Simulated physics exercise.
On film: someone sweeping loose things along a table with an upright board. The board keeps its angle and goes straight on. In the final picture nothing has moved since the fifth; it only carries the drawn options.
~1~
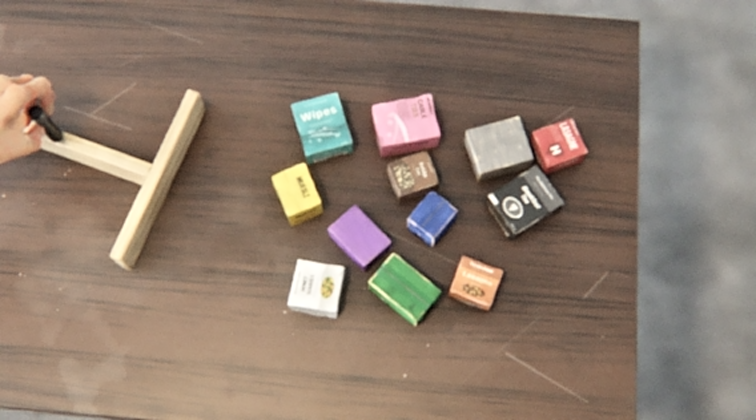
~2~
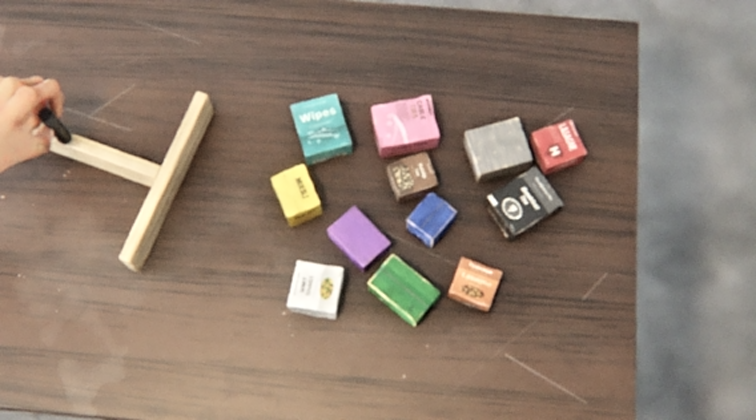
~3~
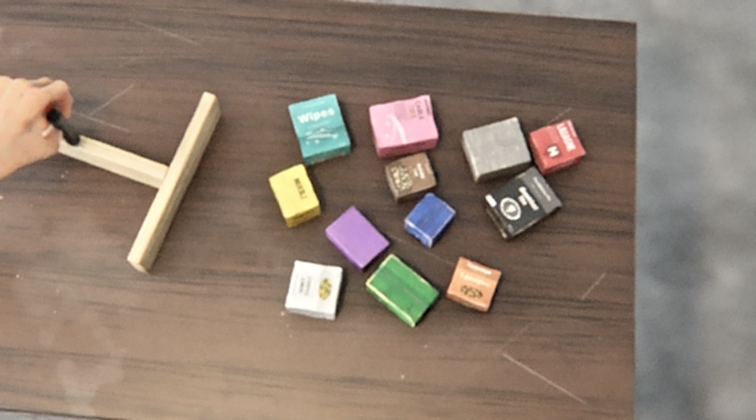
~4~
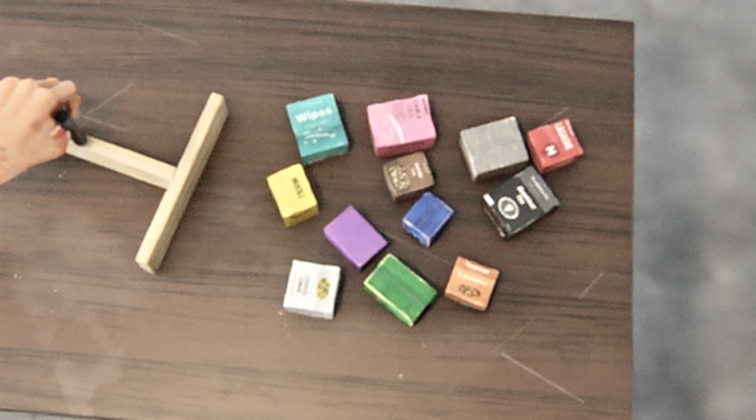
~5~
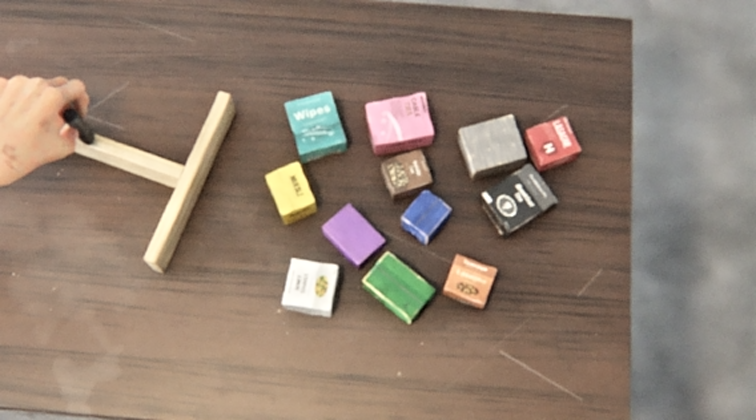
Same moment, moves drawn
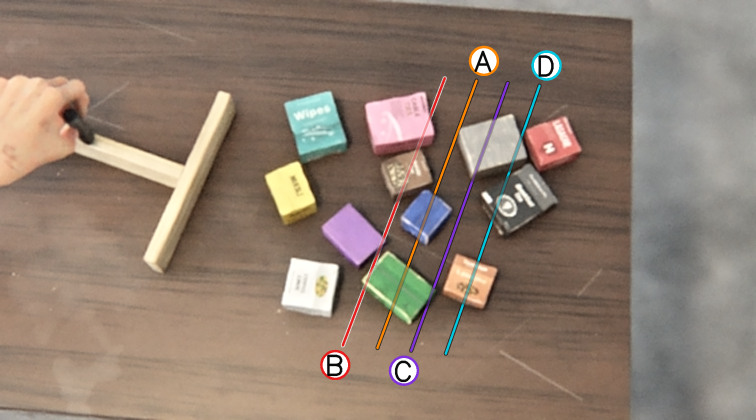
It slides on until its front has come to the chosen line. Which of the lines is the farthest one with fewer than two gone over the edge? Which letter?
Up to line C.
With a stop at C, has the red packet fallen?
Yes.
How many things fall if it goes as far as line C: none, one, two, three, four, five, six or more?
One.
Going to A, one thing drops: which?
It is the red packet.
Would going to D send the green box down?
No.
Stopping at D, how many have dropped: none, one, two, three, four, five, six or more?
Two.
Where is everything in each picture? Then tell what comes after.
The first frame shows purple block (360, 238); red packet (558, 147); yellow packet (298, 195).
The second frame shows board (164, 174); white packet (316, 290).
The third frame shows board (173, 176); pink box (403, 128).
The fourth frame shows board (180, 176); blue box (427, 220).
The fifth frame shows board (188, 175); green box (399, 289); orange packet (470, 282); grey block (492, 148).
On the marked copy, A at (429, 209); B at (396, 206); C at (462, 211); D at (495, 214).
With C. Early on, board (286, 182); pink box (411, 129); turquoise box (347, 131).
Further on, board (386, 190); red packet (609, 149); grey block (560, 160).
At the end, board (459, 196); red packet over the edge; grey block (626, 185); one fallen.
As for the rest, A is within the limit but short; B is within the limit but short; D drops two.
